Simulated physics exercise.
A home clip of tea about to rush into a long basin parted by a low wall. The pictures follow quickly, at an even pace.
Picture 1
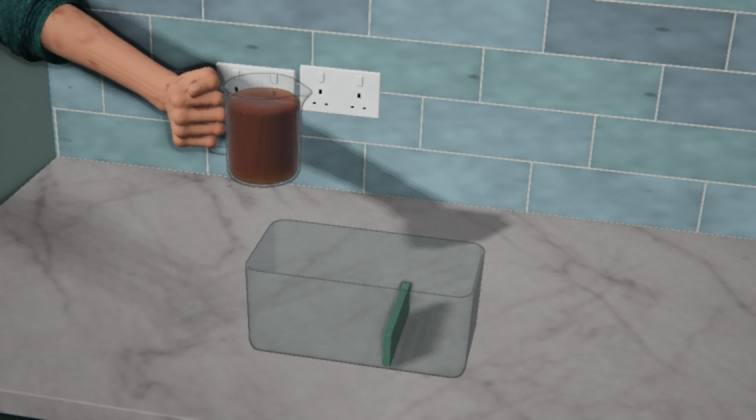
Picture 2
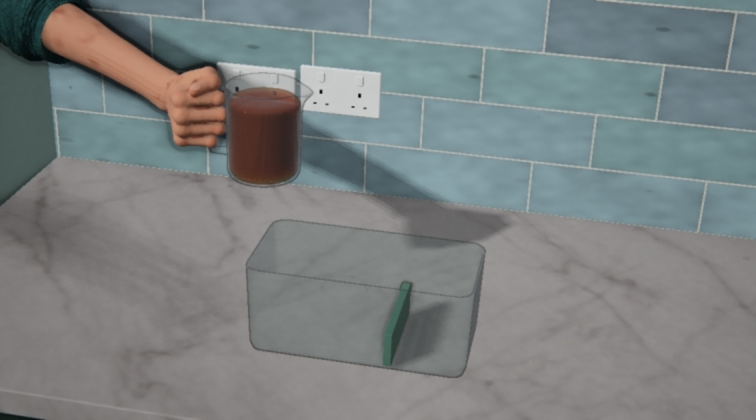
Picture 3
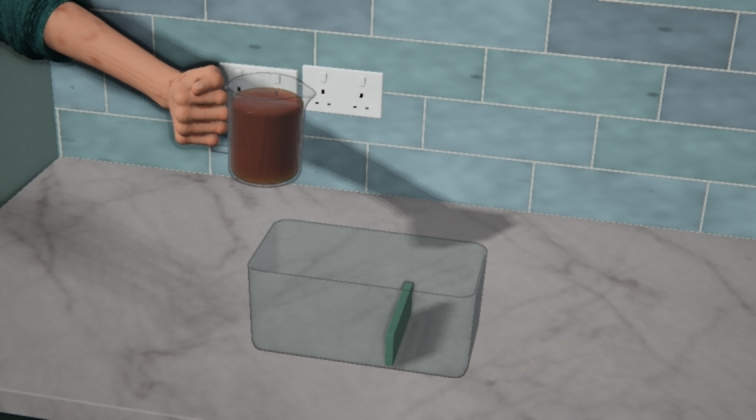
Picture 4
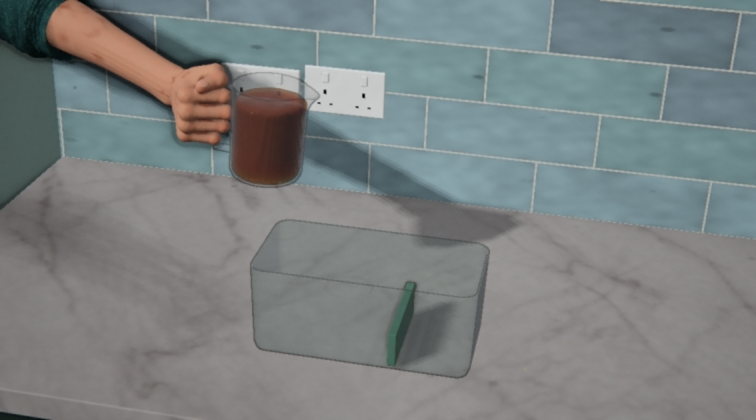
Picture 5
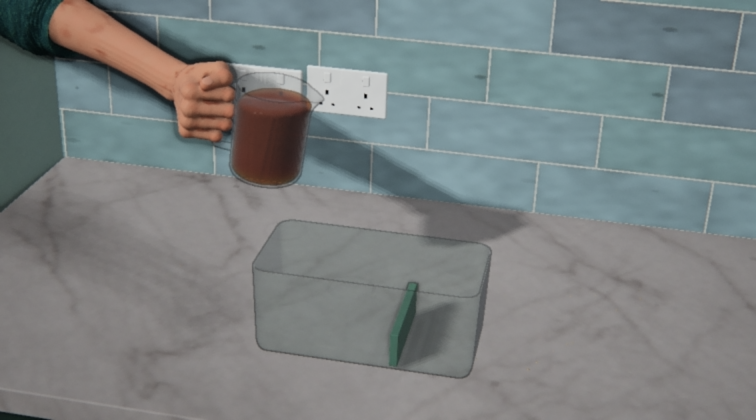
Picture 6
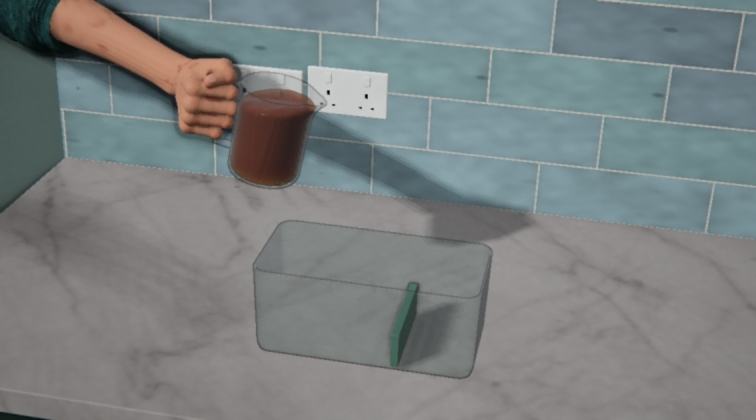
A hand slowly tilts a glass jug of tea rightward above a clear basin.
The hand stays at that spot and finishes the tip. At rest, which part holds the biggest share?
Most lies in the left-hand part.
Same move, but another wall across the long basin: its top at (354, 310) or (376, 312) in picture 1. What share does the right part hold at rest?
Roughly 75 per cent, and 40 per cent.
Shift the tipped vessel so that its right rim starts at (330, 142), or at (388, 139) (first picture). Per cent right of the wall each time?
About 5 and 75 per cent.
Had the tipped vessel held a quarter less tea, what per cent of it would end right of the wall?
Near 5 %.
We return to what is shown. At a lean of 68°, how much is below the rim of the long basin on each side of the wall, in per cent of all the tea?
Left: 5 %. Right: 0 %.
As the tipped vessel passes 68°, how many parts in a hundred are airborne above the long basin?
Near 15 %.
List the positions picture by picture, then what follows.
In the first picture, it leans 0°; its right rim is at (312, 92); the tea meets the walls at (230, 94) and (301, 102); the long basin's rim runs from (259, 244) to (479, 272); the wall's top is at (397, 309).
In the second picture, it leans 0°; its right rim is at (313, 93); the tea meets the walls at (230, 95) and (302, 102).
In the third picture, it leans 2°; its right rim is at (316, 94); the tea meets the walls at (233, 94) and (304, 103).
In the fourth picture, it leans 4°; its right rim is at (320, 96); the tea meets the walls at (236, 95) and (308, 103).
In the fifth picture, it leans 7°; its right rim is at (324, 100); the tea meets the walls at (240, 96) and (313, 105).
In the sixth picture, it leans 11°; its right rim is at (327, 104); the tea meets the walls at (242, 97) and (317, 106).
A moment on, the tilt is 68° and 79 per cent is still to pour, 5 is left of the wall and 0 right of it.
Next, the tilt is 109° and 18 per cent is still to pour, 61 is left of the wall and 1 right of it.
Then the tilt is 122° and 0 per cent is still to pour, 92 is left of the wall and 3 right of it.
Later the tilt is 122° and 0 per cent is still to pour, 92 is left of the wall and 4 right of it.
Finally, 92 per cent lies left of the wall, 4 right of it and 4 outside.
